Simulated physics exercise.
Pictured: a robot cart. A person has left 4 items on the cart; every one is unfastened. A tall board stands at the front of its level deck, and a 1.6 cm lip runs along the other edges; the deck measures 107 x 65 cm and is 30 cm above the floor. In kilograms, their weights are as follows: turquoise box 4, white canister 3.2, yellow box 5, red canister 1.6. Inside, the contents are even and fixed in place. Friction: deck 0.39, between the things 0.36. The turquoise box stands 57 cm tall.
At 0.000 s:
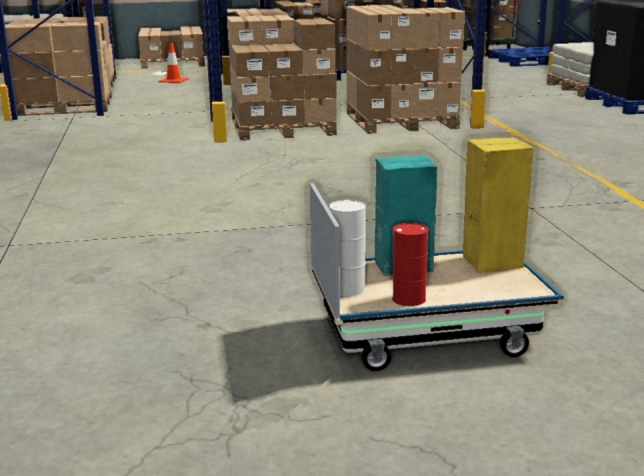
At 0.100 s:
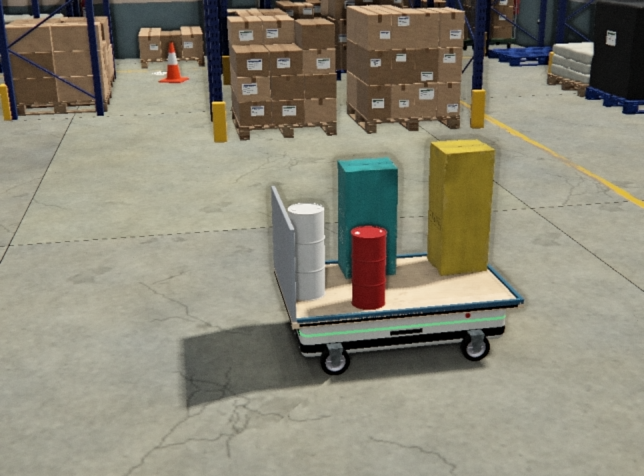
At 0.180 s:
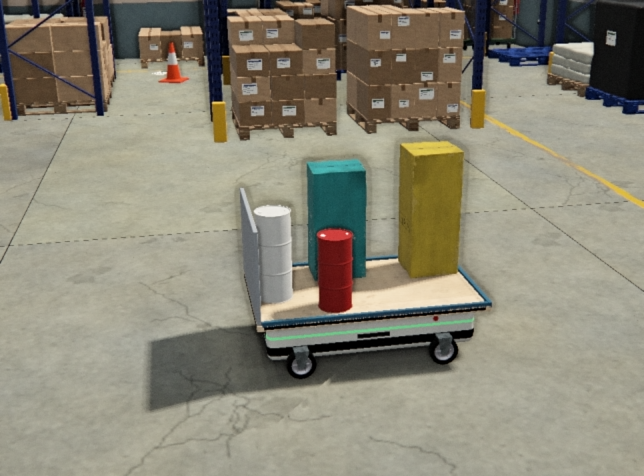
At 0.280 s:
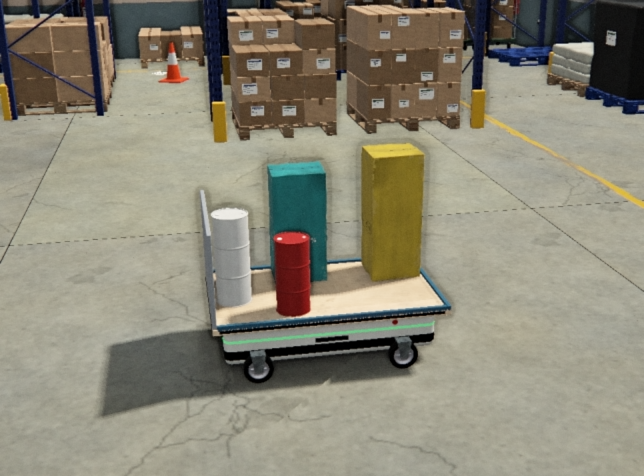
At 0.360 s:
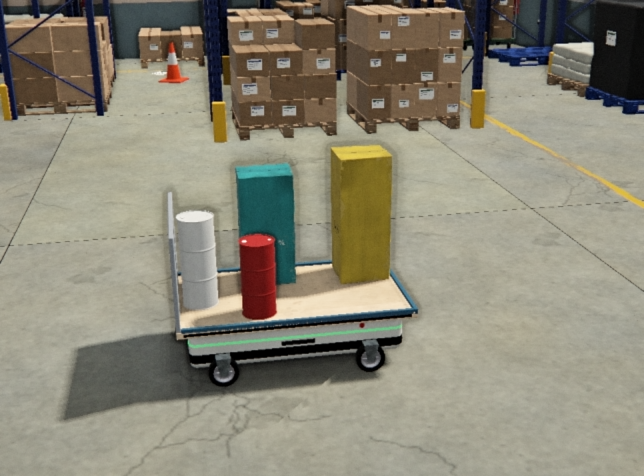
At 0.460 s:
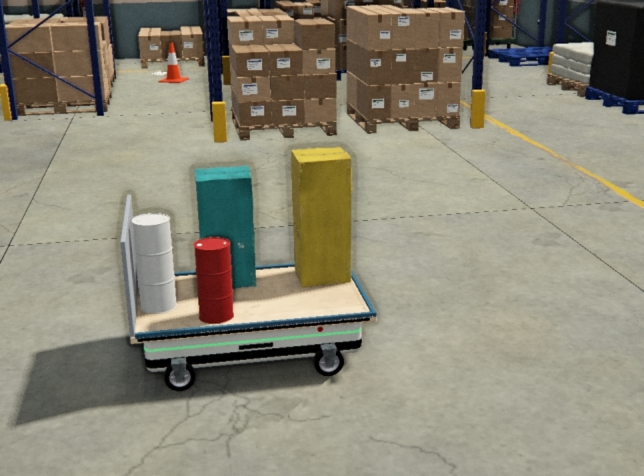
In a warehouse with stacked cartons and an orange cone behind, a low wheeled cart carrying a turquoise box, a yellow box, a white canister and a red canister rolls steadily leftward across the concrete floor, its tall end board leading.
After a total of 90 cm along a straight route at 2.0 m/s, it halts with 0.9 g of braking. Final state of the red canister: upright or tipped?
Upright.
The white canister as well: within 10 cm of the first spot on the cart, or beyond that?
The white canister keeps its place.
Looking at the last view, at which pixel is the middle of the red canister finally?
At roughly (107, 289).
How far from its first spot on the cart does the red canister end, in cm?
Start to finish, roughly 26 cm.
After 0.66 s, cart 113 cm along; red canister moved 11 cm near (144, 286); yellow box moved 11 cm; turquoise box moved 11 cm.
After 0.86 s, cart 113 cm along, stopped; red canister 6° off upright near (108, 288); yellow box 6° off upright; turquoise box moved 27 cm.
In the end (2.7 s), not toppled but over 10 cm from the start, turquoise box, yellow box and red canister; the last one under 10 cm from the start. In the last view, red canister near (107, 289).
